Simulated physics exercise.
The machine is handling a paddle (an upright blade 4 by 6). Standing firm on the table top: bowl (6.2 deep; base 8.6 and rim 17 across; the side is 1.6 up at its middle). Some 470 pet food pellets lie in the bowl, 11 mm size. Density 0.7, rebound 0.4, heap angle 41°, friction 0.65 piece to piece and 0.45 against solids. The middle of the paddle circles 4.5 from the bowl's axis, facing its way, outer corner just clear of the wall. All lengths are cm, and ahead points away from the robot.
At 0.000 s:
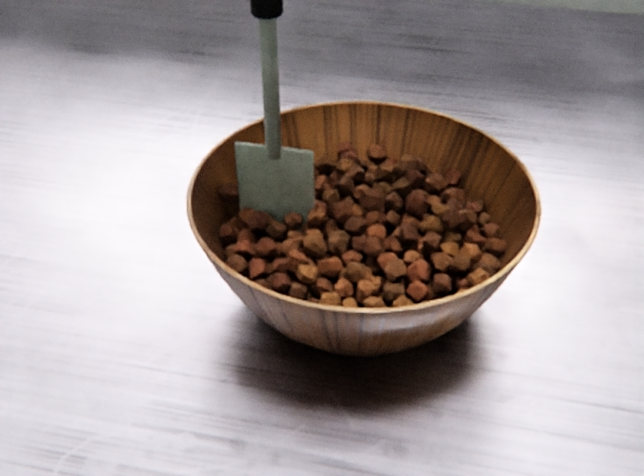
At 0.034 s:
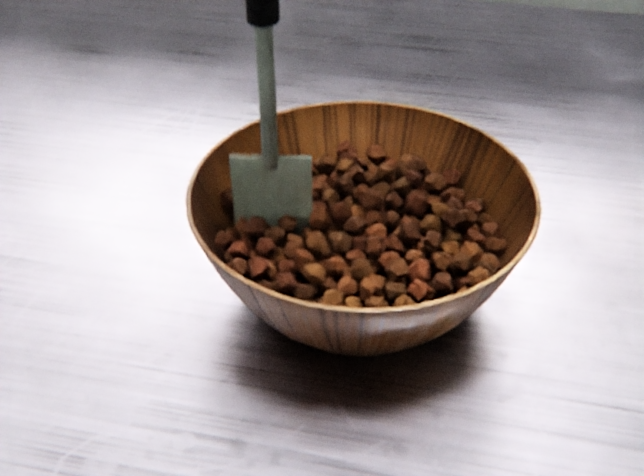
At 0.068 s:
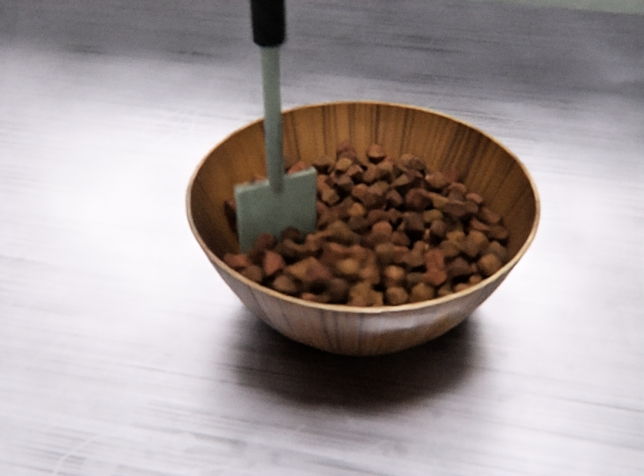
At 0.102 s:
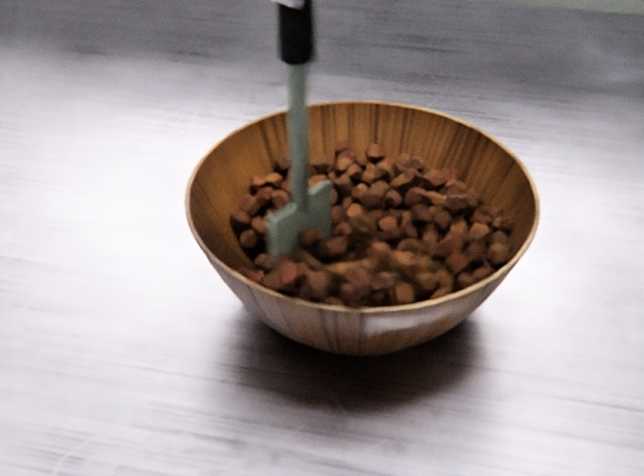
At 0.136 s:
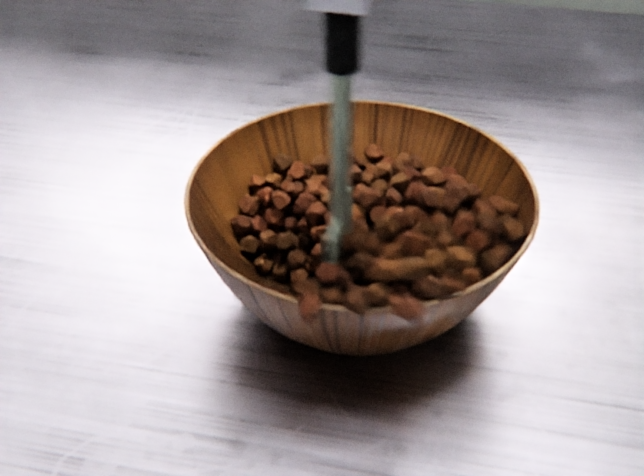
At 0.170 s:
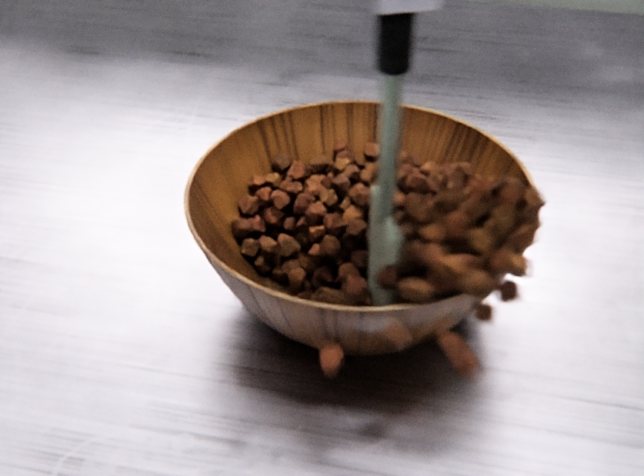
A paddle sweeps through brown pellets in a wooden bowl, pushing some over the right rim.
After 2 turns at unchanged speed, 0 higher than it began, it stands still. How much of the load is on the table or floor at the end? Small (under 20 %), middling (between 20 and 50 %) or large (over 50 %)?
Share on the table or floor: Large (over 50 %).
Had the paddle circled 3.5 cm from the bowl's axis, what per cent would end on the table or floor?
In that case some 45 per cent.
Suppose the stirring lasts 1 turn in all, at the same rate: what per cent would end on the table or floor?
In that case some 40 per cent.
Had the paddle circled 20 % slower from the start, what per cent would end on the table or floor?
In that case some 50 per cent.
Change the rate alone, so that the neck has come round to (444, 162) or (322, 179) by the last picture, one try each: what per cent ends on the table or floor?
Some 70 and 45 per cent.
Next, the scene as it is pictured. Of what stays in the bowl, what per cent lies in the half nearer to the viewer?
Some 65 per cent.
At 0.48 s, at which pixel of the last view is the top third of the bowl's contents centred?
Around (243, 201).
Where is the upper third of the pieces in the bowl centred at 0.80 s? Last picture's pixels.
Near (413, 146).
By 0.48 s, 350° round, highest piece 10 above the table; 317 in the bowl, 121 on the table or floor, 35 in flight or on the tool.
By 0.80 s, 227° round, highest piece 8 above the table; 232 in the bowl, 224 on the table or floor, 17 in flight or on the tool.
By 1.15 s, 0° round, highest piece 5 above the table; 271 on the table or floor, 202 in the bowl.
By 1.85 s, 0° round, highest piece 5 above the table; 271 on the table or floor, 202 in the bowl.
Final count, 271 on the table or floor, 202 in the bowl. That is 57 % on the table or floor.
